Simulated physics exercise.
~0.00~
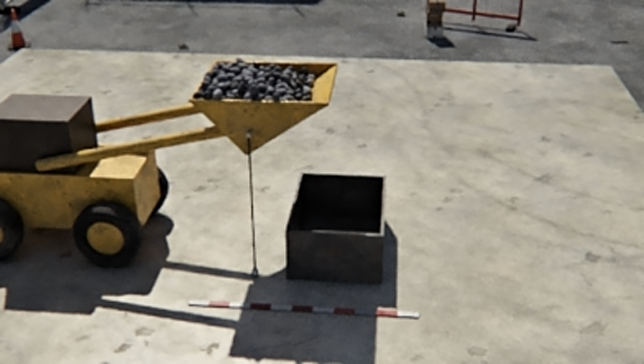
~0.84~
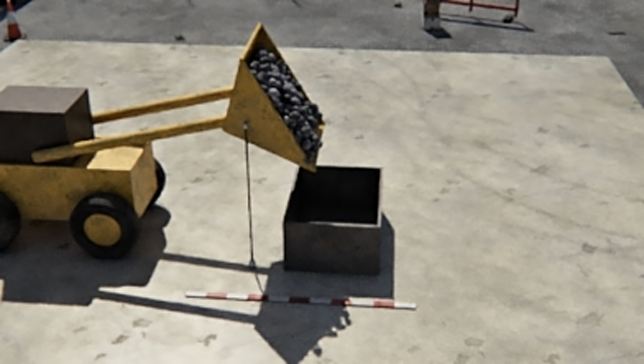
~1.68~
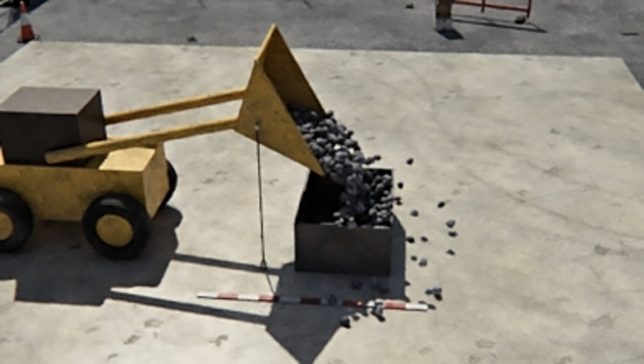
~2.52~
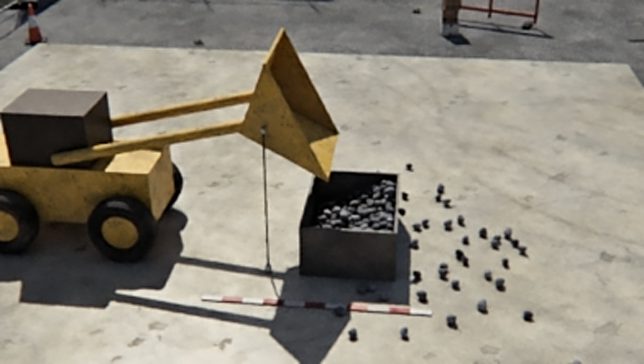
A pale concrete yard edged by darker asphalt is seen from above in sunlight, the view swaying slightly. A yellow loader with a dark box on top stands at left, its raised bucket heaped with grey stones beside an open dark bin, with a red-and-white striped rod lying in front. The bucket tips forward to the right, and the stones slide toward its lower lip. They then pour down into the bin, some bouncing over its far side. At the end the bucket hangs tilted and empty, most stones lie in the bin, and a scattering rests on the concrete, mainly to the right.
